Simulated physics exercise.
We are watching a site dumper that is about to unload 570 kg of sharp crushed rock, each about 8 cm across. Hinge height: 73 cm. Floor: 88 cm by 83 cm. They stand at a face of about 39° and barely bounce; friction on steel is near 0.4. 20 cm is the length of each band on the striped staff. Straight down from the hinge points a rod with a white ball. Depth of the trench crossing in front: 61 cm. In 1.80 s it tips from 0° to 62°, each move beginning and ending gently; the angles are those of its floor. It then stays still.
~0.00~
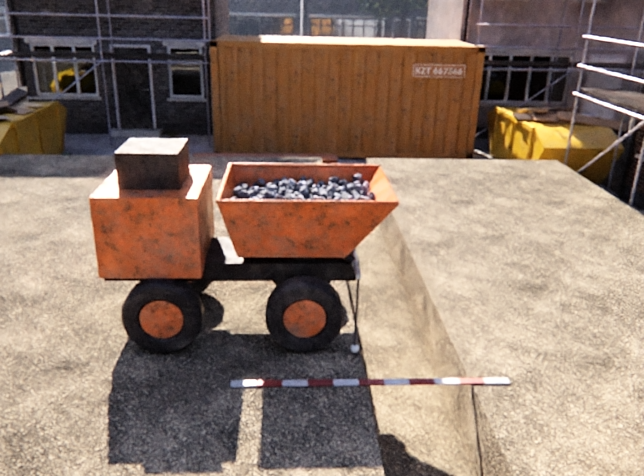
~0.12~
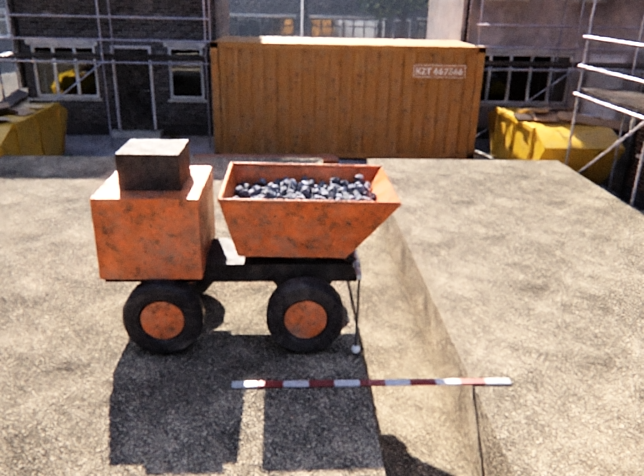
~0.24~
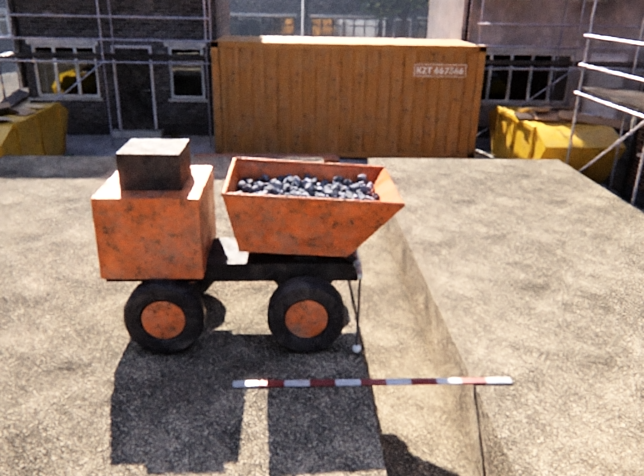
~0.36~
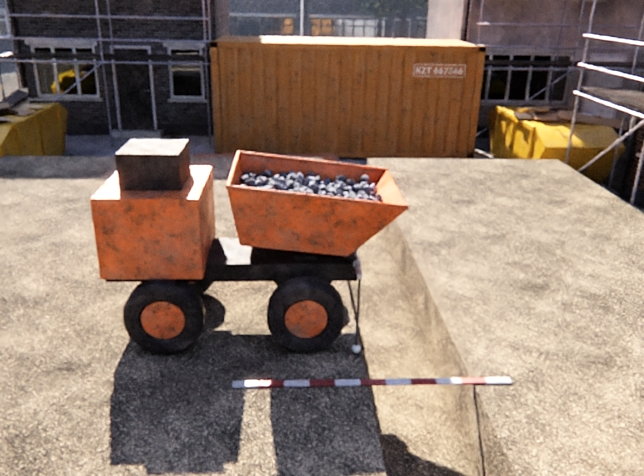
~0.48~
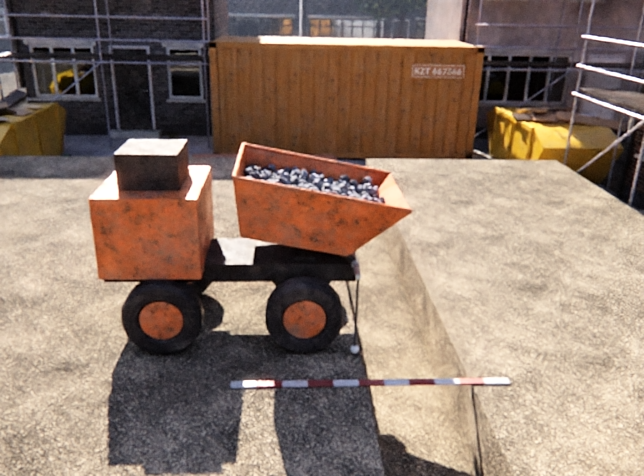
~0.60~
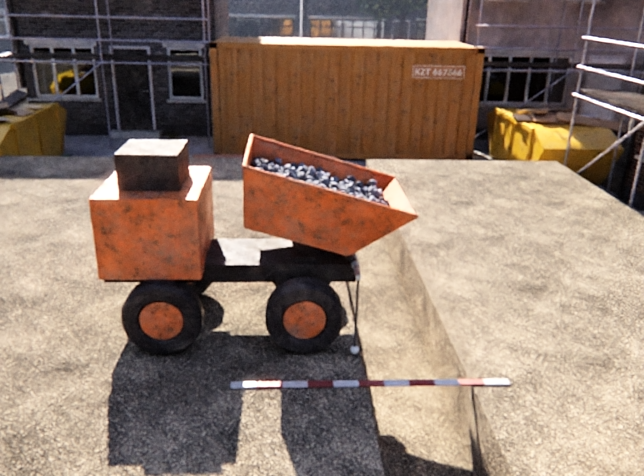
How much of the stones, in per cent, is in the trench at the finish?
Some 20 per cent.
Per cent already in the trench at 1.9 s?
By then, around 0 percent.
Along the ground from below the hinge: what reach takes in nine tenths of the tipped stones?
Close to 130 cm from the hinge.
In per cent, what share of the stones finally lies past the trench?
Share of load: Approx. 20 %.
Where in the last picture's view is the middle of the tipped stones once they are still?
In the last view, about (447, 319).
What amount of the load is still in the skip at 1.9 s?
About 95 per cent.
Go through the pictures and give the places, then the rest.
Lip at (399, 203), floor tilted 0°, highest stones at (329, 184), in the first picture.
Lip at (401, 204), floor tilted 1°, highest stones at (319, 185); the stones move at 0.1 m/s on average, in the second picture.
The skip is at 3°, its lip at (404, 205); the top of the load is at (289, 184); the stones move at 0.3 m/s on average, in the third picture.
Lip at (408, 207), floor tilted 6°, highest stones at (274, 179); the stones move at 0.4 m/s on average, in the fourth picture.
Lip at (412, 211), floor tilted 11°, highest stones at (272, 174); the stones move at 0.4 m/s on average, in the fifth picture.
Lip at (417, 217), floor tilted 16°, highest stones at (267, 166); the stones move at 0.5 m/s on average, in the sixth picture.
After 1.4 s the floor is at 52°; 100 % in the skip; the foremost stones are at (415, 231).
After 1.9 s the floor is at 62°; 97 % in the skip, 2 % in the trench, 1 % past the trench; the foremost stones are at (457, 290).
After 2.2 s the floor is at 62°; 87 % in the skip, 5 % in the trench, 8 % past the trench; the foremost stones are at (486, 312).
After 4.9 s the floor is at 62°; 62 % in the skip, 18 % in the trench, 20 % past the trench; the foremost stones are at (522, 316).
